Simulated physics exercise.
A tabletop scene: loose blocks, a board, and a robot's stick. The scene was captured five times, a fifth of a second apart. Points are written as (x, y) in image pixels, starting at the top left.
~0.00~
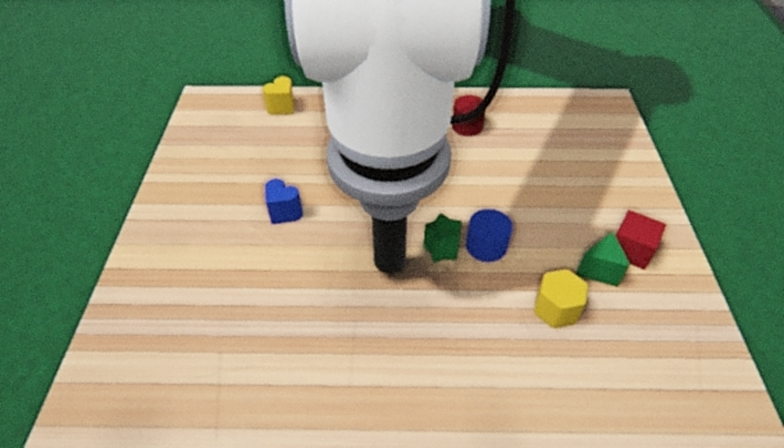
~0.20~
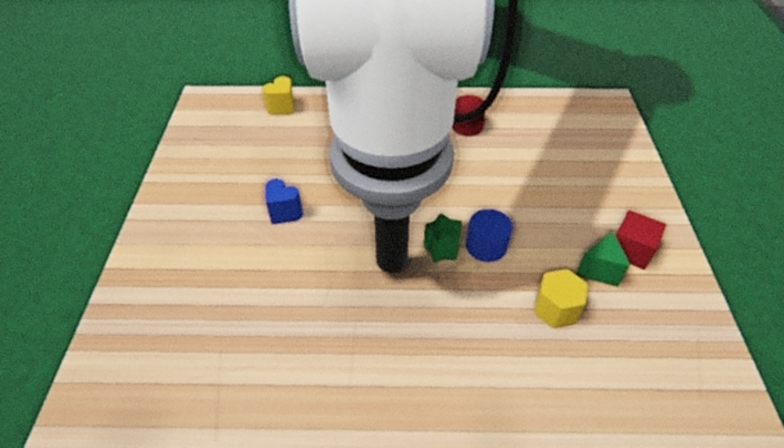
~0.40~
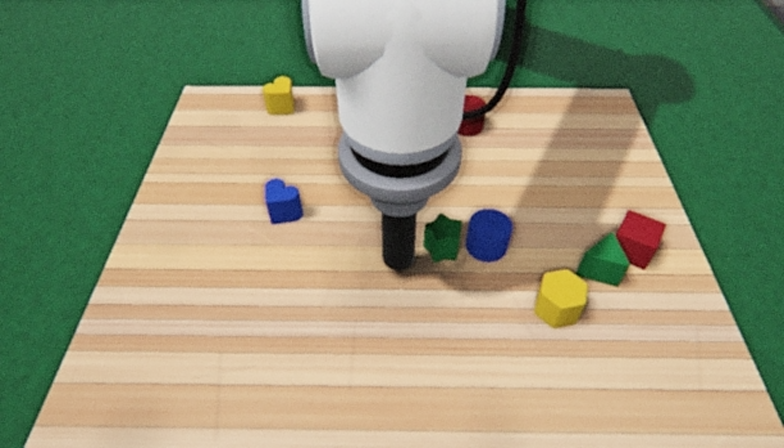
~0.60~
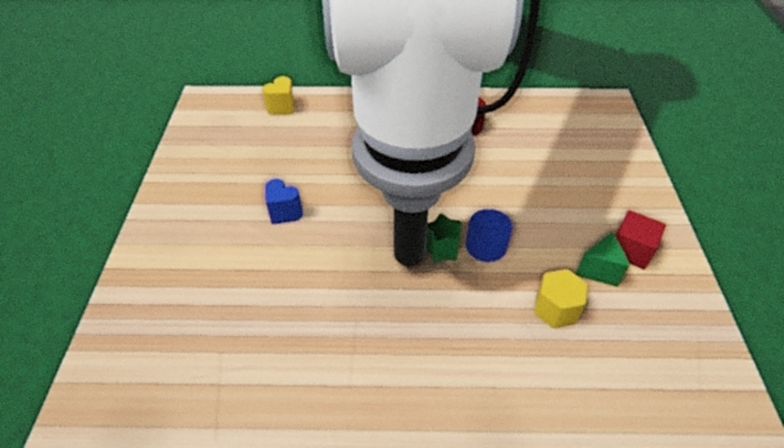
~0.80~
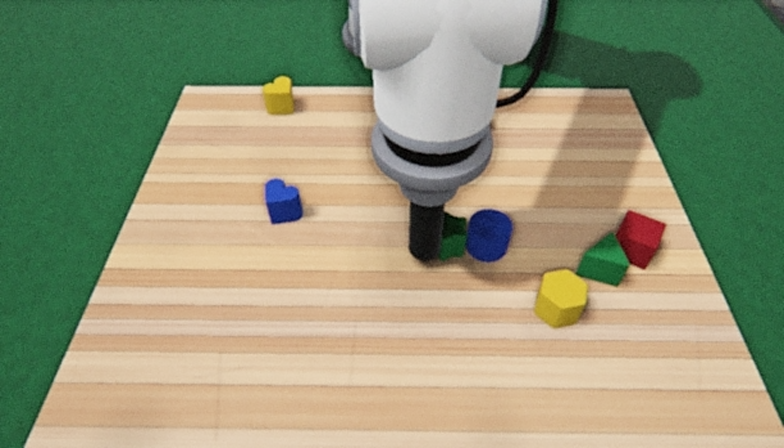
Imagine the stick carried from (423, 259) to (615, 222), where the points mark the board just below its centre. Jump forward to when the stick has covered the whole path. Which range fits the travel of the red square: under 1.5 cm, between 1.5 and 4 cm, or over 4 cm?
The smallest band: Under 1.5 cm.
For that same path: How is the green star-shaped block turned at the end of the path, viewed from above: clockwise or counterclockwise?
That block twists counter-clockwise.
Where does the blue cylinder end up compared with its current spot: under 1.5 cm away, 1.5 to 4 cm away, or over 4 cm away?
Past 4 cm.
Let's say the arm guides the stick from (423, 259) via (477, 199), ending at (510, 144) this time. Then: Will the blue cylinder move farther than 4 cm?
No, it doesn't check out.
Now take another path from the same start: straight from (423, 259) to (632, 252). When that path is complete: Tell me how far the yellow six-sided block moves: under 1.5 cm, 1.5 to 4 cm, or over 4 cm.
Travel: Within 1.5 cm.
The first path, step by step. One third of the way, stick (493, 234); green star-shaped block (517, 209); blue cylinder (556, 212).
Two thirds of the way, stick (557, 222); green star-shaped block (560, 189), turned 50° anticlockwise; blue cylinder (595, 203).
At the end, stick (621, 212); green star-shaped block (566, 187), turned 80° anticlockwise; blue cylinder (656, 191); green three-sided block not moved; red square (650, 228), turned 35° clockwise.
